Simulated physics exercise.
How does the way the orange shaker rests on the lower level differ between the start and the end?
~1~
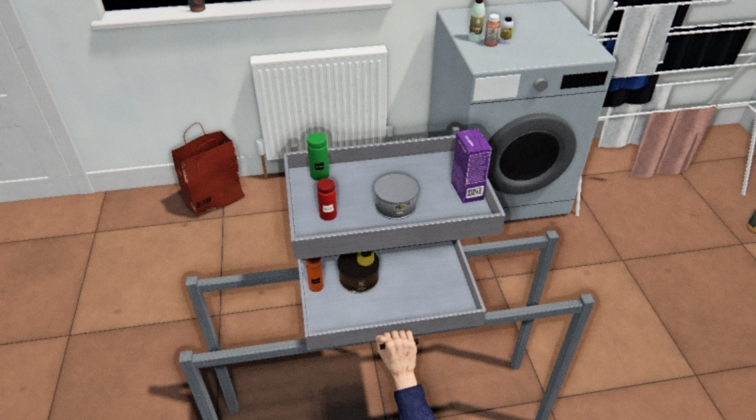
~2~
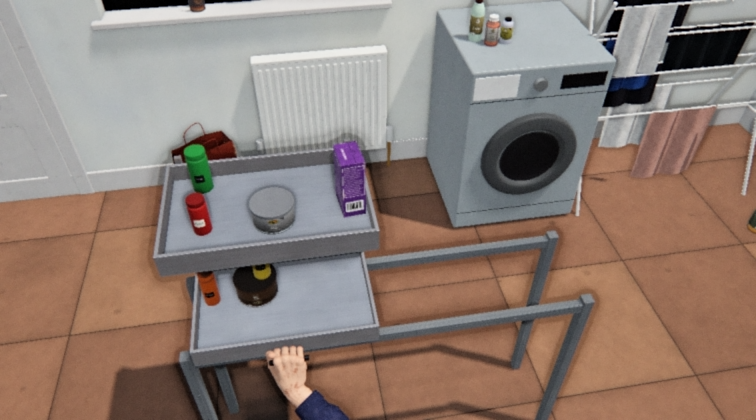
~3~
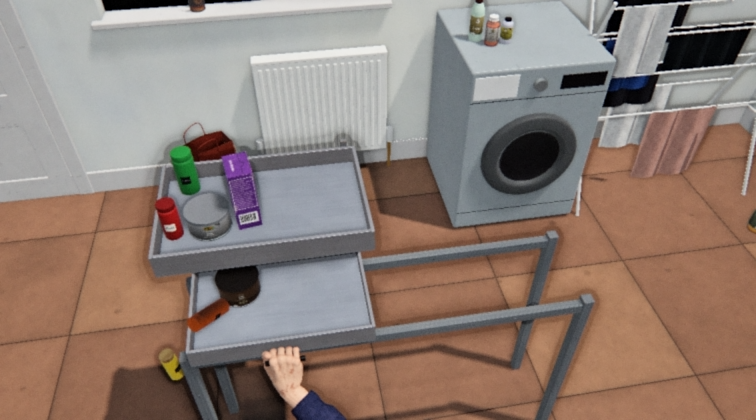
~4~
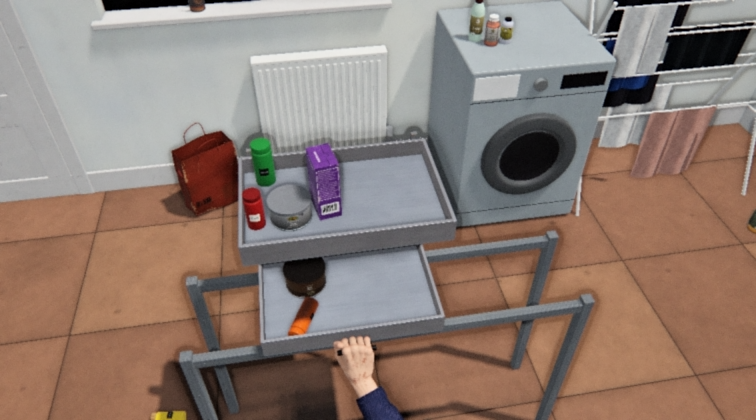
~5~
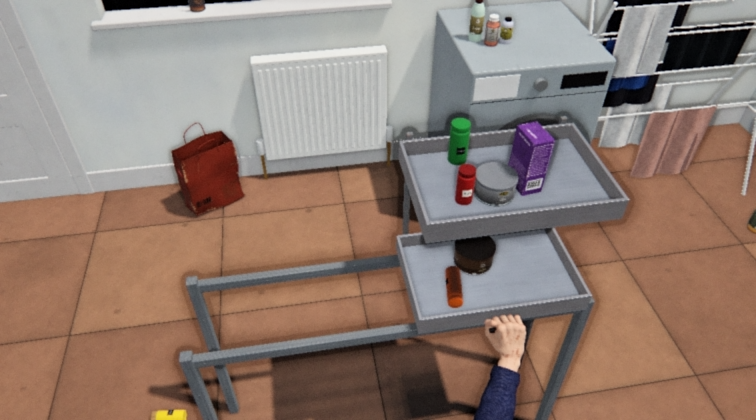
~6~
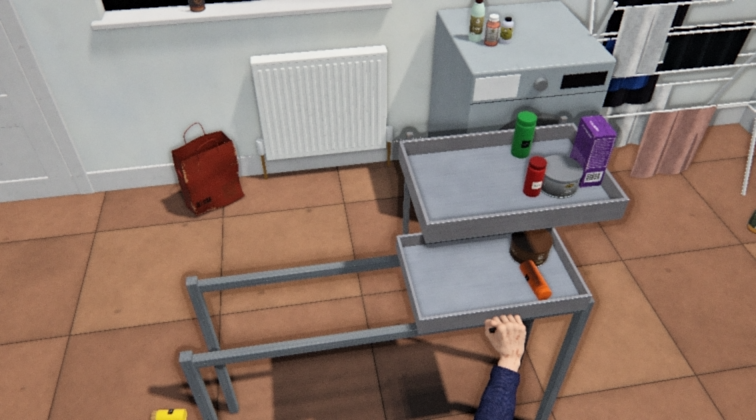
At the start the orange shaker stands upright on the lower level, but by the end it is lying on its side there.
